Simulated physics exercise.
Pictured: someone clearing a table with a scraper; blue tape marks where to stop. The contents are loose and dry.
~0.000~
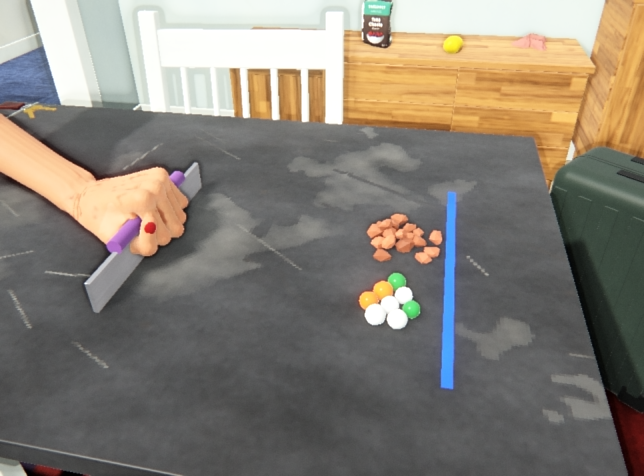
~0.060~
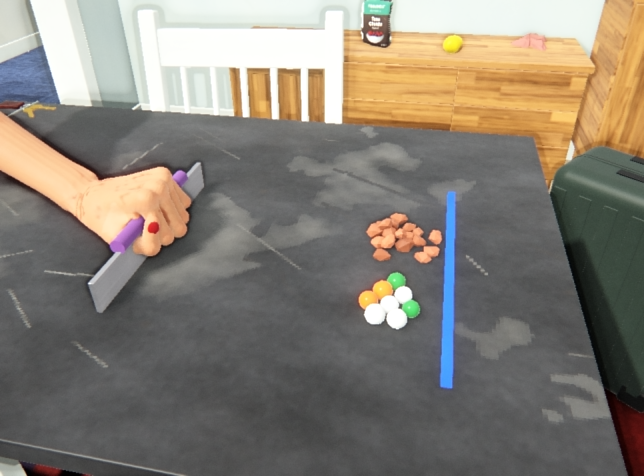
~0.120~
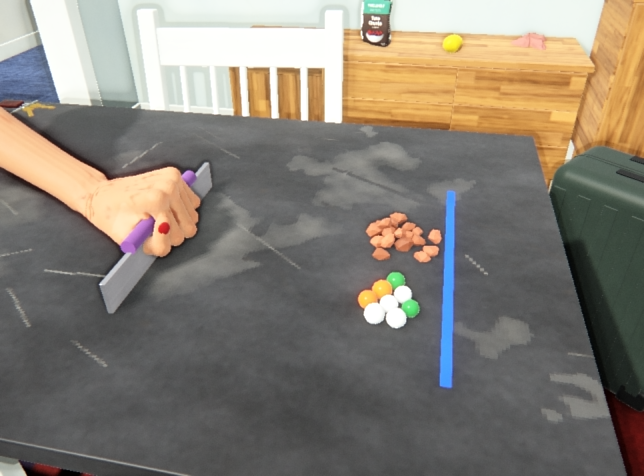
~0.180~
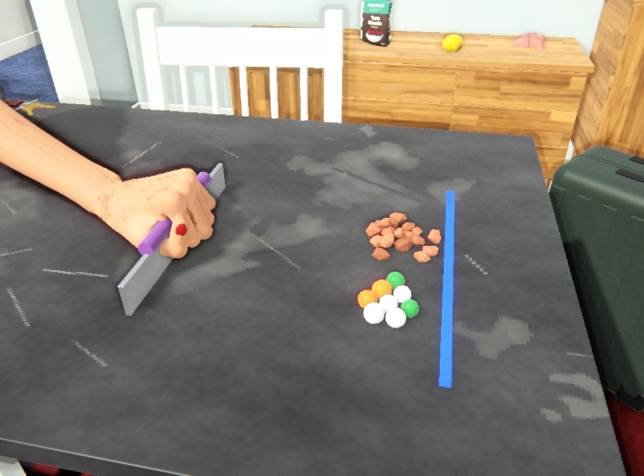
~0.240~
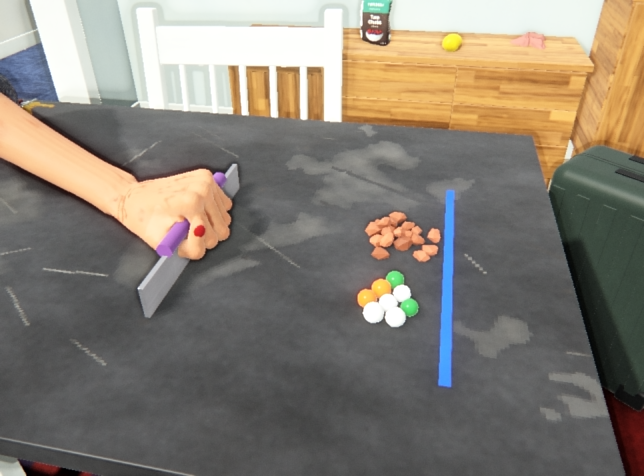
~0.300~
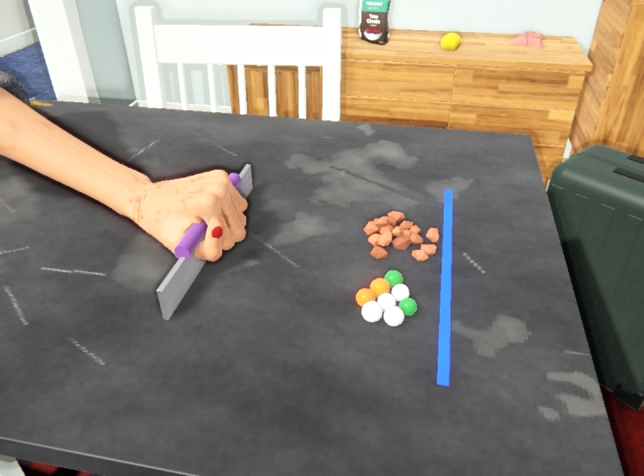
A hand sliding a scraper slowly rightward across a dark table, with brown chunks, coloured balls and blue tape lying still.
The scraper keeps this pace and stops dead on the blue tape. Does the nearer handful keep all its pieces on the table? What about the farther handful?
In order: The nearer handful will fail to stay fully on the surface; the farther handful will manage to stay fully on the surface.
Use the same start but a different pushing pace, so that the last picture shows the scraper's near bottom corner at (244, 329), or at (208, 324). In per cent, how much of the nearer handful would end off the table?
That works out to 100 percent the first time and 100 percent the second time.
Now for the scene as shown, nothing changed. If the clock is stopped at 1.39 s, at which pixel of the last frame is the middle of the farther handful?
In the last picture's pixels, the middle is roughly at (480, 245).
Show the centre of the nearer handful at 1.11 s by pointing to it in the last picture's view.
Around (492, 320).
After 0.70 s, scraper still moving, near (336, 230); nearer handful all on the table, its front near (408, 307); farther handful all on the table, its front near (433, 235).
After 1.11 s, scraper stopped at the blue tape; nearer handful all on the table, its front near (527, 314); farther handful all on the table, its front near (500, 242).
After 1.39 s, scraper stopped at the blue tape; nearer handful about a quarter over the edge; farther handful all on the table, its front near (501, 242).
At rest (1.7 s), scraper stopped at the blue tape; nearer handful all over the edge; farther handful all on the table, its front near (501, 242).
